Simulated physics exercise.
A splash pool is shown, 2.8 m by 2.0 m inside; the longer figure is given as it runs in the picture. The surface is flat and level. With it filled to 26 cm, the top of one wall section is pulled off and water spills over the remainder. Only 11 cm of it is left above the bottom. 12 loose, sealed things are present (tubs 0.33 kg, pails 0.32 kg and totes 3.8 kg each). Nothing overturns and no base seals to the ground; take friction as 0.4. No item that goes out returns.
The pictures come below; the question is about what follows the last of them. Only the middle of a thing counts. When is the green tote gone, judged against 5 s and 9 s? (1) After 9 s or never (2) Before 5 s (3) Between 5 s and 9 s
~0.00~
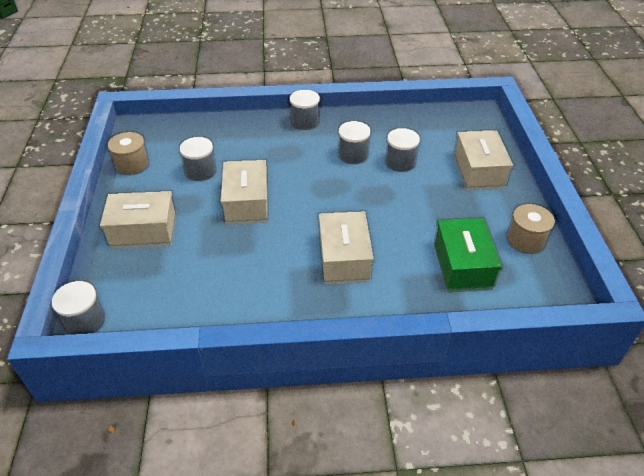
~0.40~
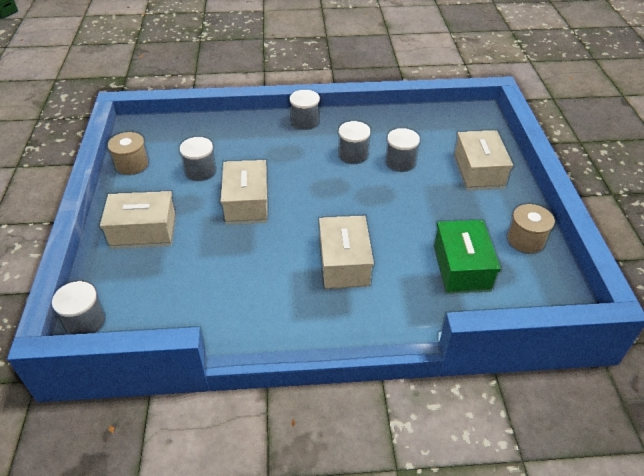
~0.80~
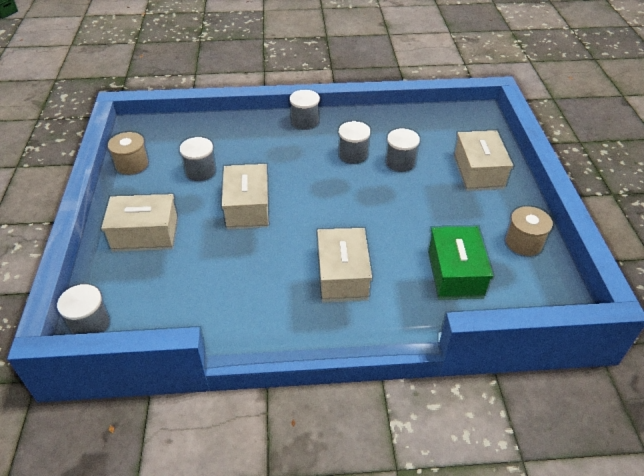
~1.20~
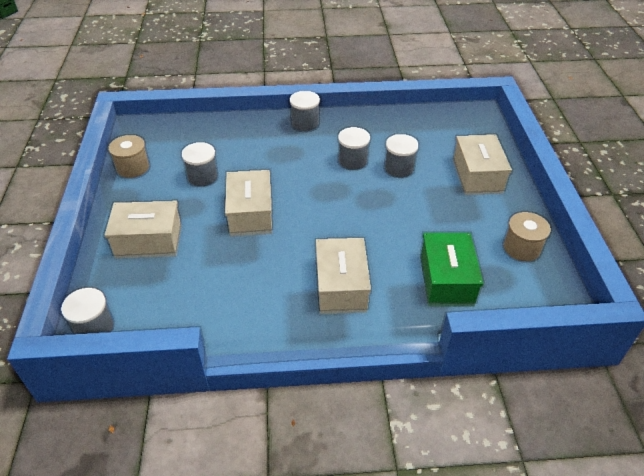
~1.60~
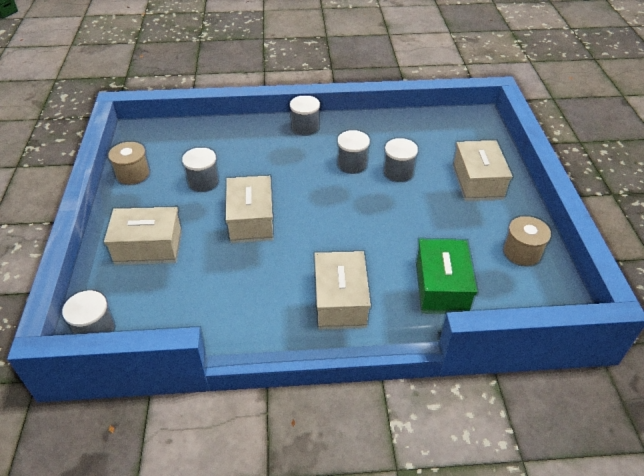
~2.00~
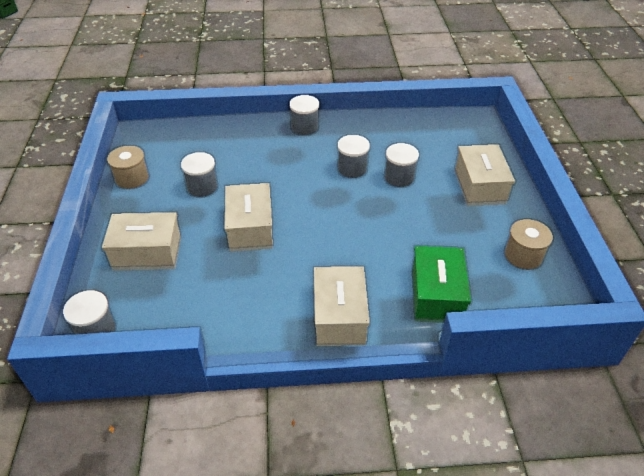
2, before 5 s.
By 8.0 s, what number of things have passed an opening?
2 in total.
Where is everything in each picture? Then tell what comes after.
The first picture shows the green tote at (469, 243), afloat; 26 cm deep round most things; 0 of 12 have shifted.
The second picture shows the green tote at (468, 244) floats; about 1410 L in view; 0 of 12 have shifted.
The third picture shows the green tote at (461, 251), afloat, 6 cm from its start; about 1380 L in view; 2 of 12 have shifted.
The fourth picture shows the green tote at (452, 257), afloat, 13 cm from its start; 24 cm deep round most things; 4 of 12 have shifted.
The fifth picture shows the green tote at (447, 264), afloat, 19 cm from its start; about 1320 L in view; 11 of 12 have shifted.
The sixth picture shows the green tote at (442, 272), afloat, 25 cm from its start; about 1280 L in view; 11 of 12 have shifted.
After 2.8 s the green tote is near (418, 283), 0.4 m from its start, afloat; 1 of 12 are out; 11 afloat.
After 5.4 s the green tote has gone out (at 4.3 s); 2 of 12 are out; 10 afloat.
After 8.0 s the green tote has gone out (at 4.3 s); 2 of 12 are out; 10 afloat.
After 12.0 s the green tote has gone out (at 4.3 s); 2 of 12 are out; 9 afloat.
